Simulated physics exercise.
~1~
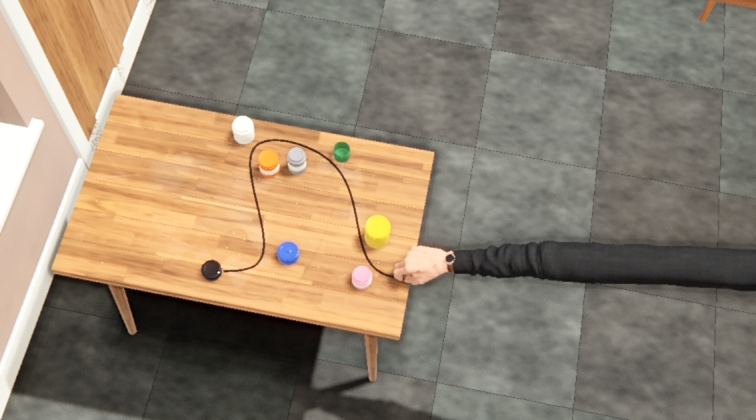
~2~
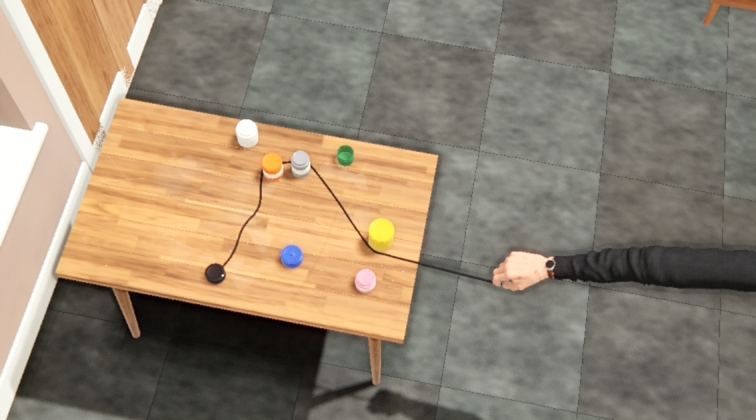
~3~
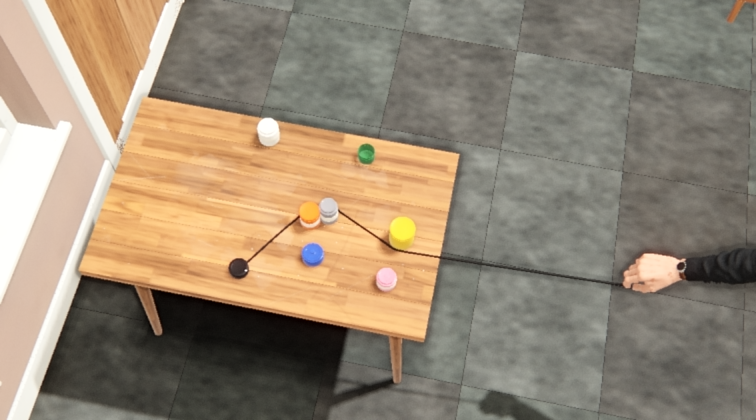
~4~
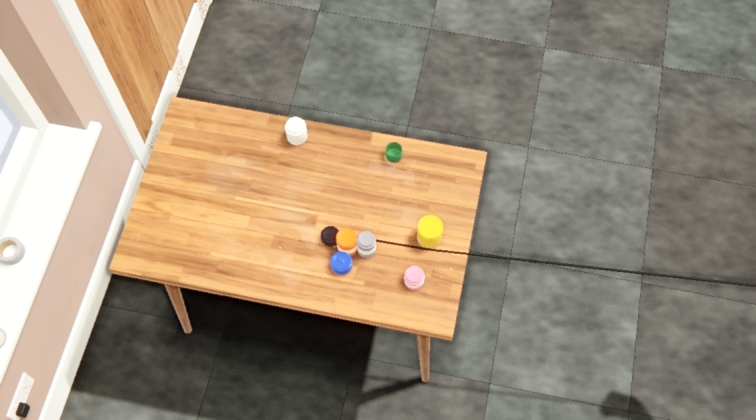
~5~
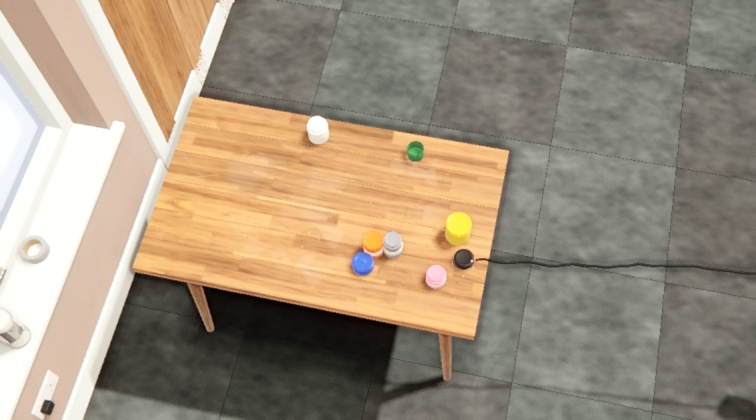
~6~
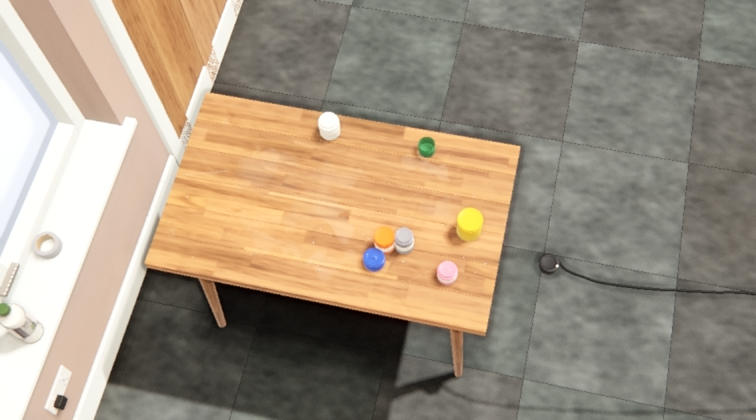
On a wooden desk, a hand pulls a black cord steadily to the right, dragging the orange and grey containers down the desktop and nudging the blue one, until the attached round black pad slides off the right edge, leaving all the colored containers on the desk.
